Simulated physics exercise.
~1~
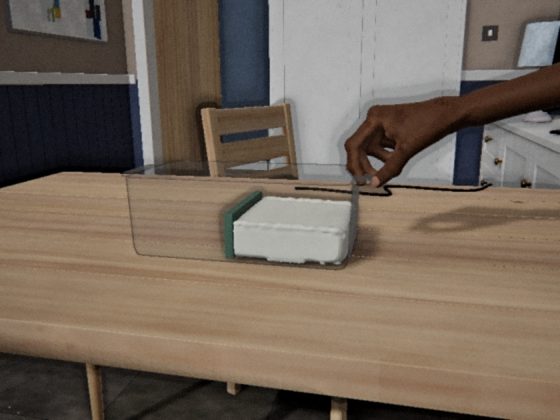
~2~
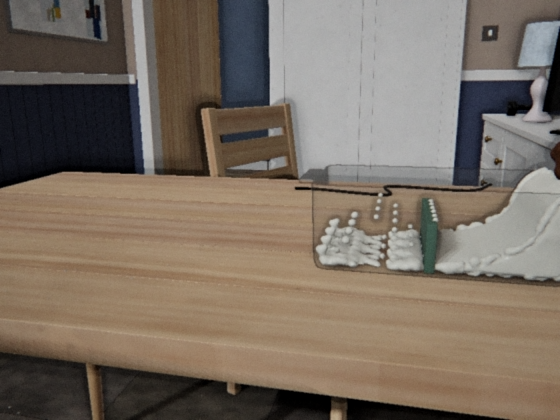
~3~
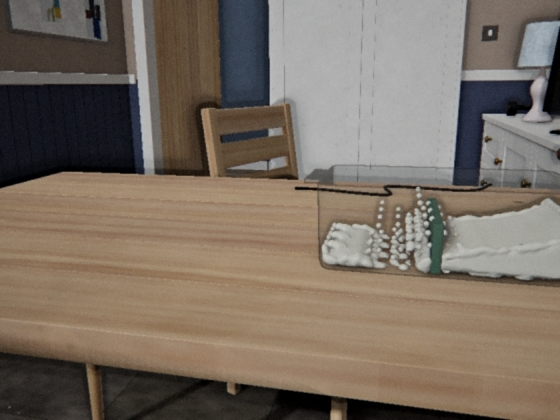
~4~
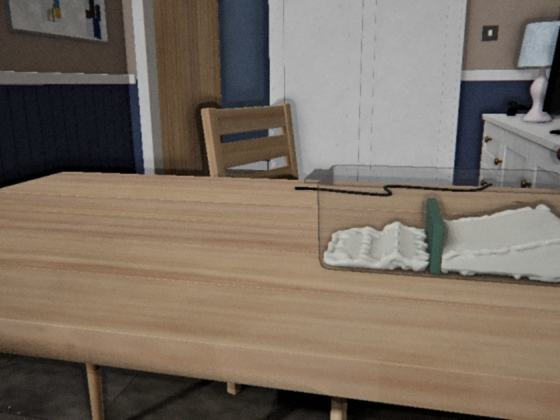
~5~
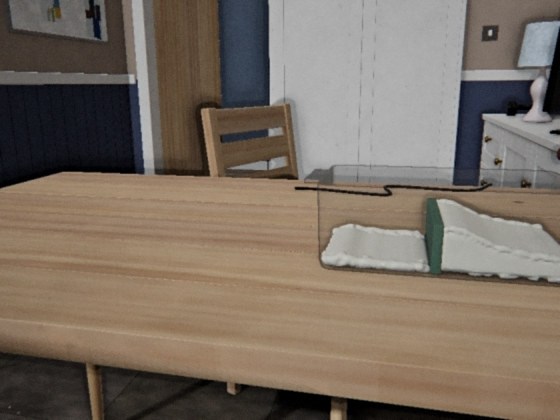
To begin with, a clear box with a green divider sits on a wooden table, white milk filling only its right part, while a hand holds its upper right edge. The hand draws the box rightwards until its right end is out of view. The milk piles up high towards the right, and some of it is already left of the divider, breaking into white blobs. More droplets show around the divider as the box comes to a stop. The milk then settles, leaving a shallow layer on the left and a deeper, sloping mass on the right.
